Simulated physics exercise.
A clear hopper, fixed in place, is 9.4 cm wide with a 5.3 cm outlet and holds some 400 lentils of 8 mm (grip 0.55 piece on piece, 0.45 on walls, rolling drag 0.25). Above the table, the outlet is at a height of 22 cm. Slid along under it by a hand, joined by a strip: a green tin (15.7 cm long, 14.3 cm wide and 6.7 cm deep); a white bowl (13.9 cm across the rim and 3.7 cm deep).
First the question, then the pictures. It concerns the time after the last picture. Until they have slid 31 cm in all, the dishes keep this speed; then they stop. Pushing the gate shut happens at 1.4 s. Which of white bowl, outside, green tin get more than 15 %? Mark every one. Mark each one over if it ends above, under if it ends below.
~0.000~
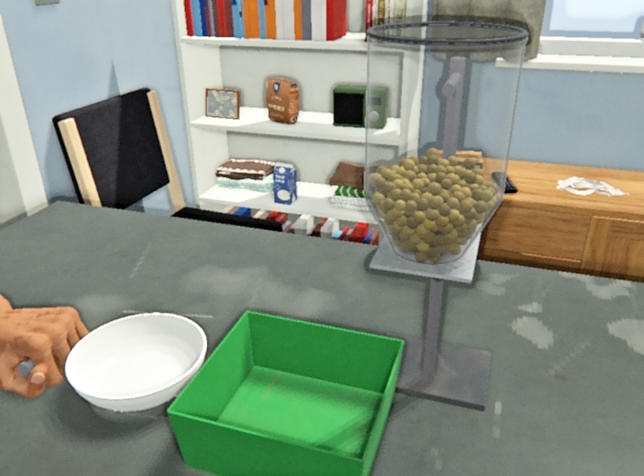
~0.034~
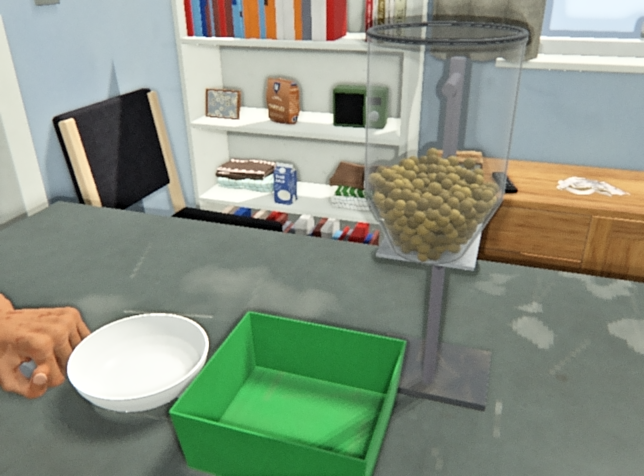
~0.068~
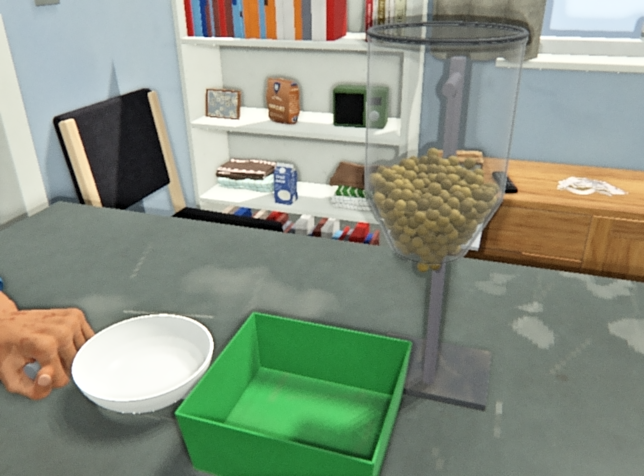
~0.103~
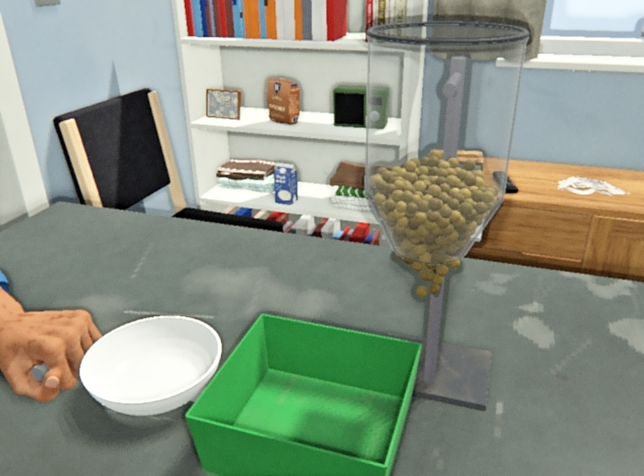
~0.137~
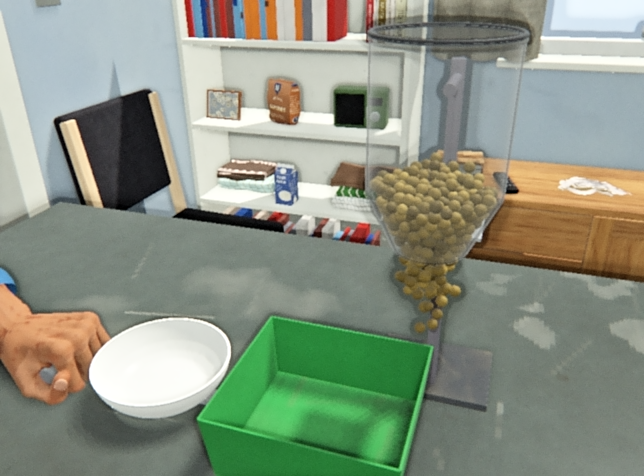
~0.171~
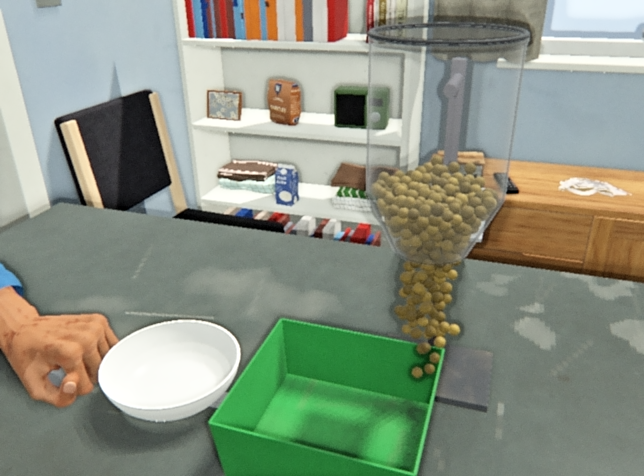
White bowl under, outside everything under, green tin over.
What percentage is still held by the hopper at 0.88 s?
Some 0 %.
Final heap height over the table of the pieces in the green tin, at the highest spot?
3.0 cm, give or take.
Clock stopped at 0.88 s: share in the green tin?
Roughly 100 percent.
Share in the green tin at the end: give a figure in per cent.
Share: Near 100 %.
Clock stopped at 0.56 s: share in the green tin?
Share at that moment: Near 85 per cent.
After 0.56 s, green tin 85 %, in the air 15 %; middle of all pieces on or above the table near (446, 429).
Then, at 0.88 s, green tin 100 %.
After 1.17 s, green tin 100 %.
After 1.46 s, green tin 100 %.
At rest (2.0 s), green tin 100 %, white bowl 0 %, outside 0 %, hopper 0 %.
